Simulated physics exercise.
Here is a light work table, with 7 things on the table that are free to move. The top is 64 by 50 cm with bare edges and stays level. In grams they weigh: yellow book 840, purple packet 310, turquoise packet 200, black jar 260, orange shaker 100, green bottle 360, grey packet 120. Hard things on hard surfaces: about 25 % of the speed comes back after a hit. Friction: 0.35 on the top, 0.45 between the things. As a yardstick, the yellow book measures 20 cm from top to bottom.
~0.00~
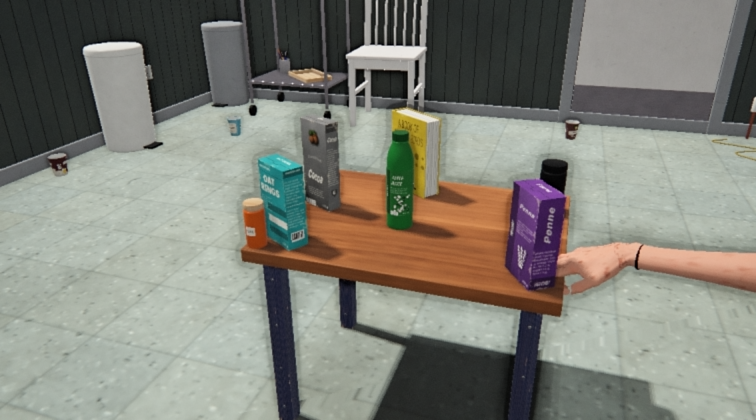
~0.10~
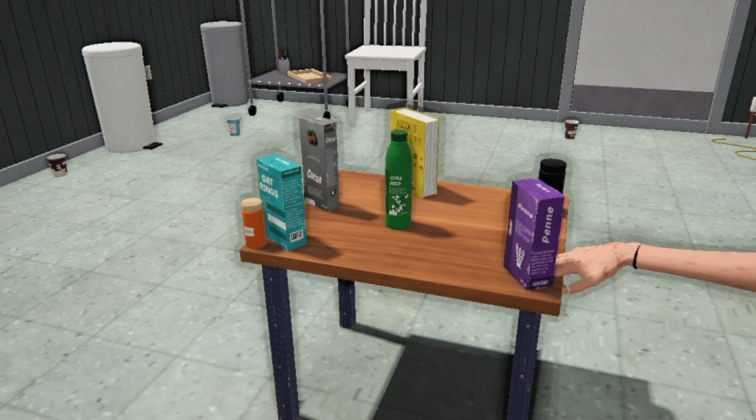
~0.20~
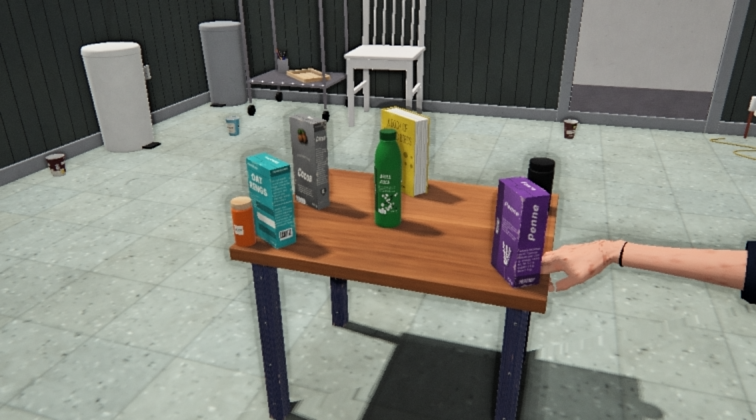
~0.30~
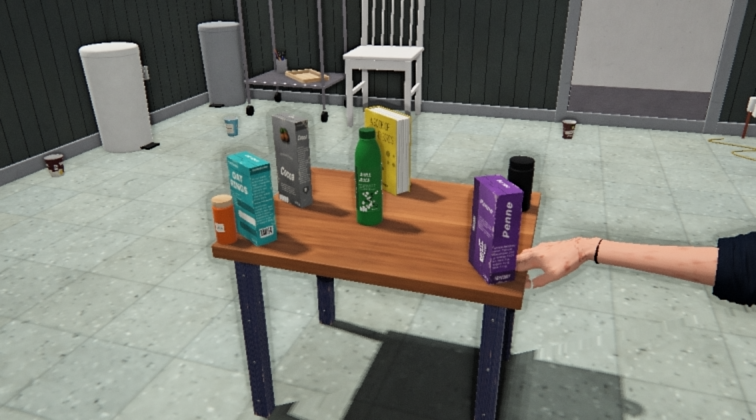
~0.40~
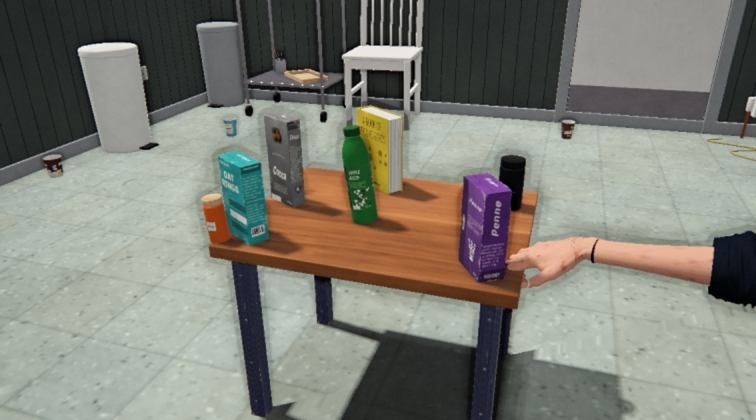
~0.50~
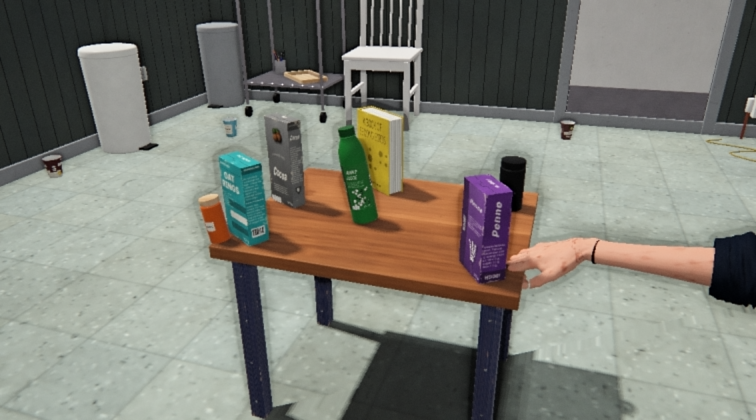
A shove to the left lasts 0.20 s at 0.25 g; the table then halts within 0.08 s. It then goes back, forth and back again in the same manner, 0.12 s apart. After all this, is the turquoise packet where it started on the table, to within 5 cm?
The turquoise packet keeps its place.
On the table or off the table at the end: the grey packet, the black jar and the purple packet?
The grey packet ends off the table; the black jar ends on the table; the purple packet ends on the table.
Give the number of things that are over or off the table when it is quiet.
3 of them.
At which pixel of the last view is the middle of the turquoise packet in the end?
At about (279, 203).
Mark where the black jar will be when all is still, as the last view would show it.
At about (547, 187).
After 0.80 s, orange shaker now off the table; green bottle 53° off upright.
After 1.10 s, table shifted 6 cm; green bottle on its side; grey packet 9° off upright.
After 1.60 s, grey packet now off the table; green bottle on its side.
After 1.90 s, green bottle on its side.
In the end (2.8 s), off the table, orange shaker and grey packet; toppled on the table, green bottle; the other 4 under 5 cm from the start. At the end, from the last picture's camera, turquoise packet near (279, 203).
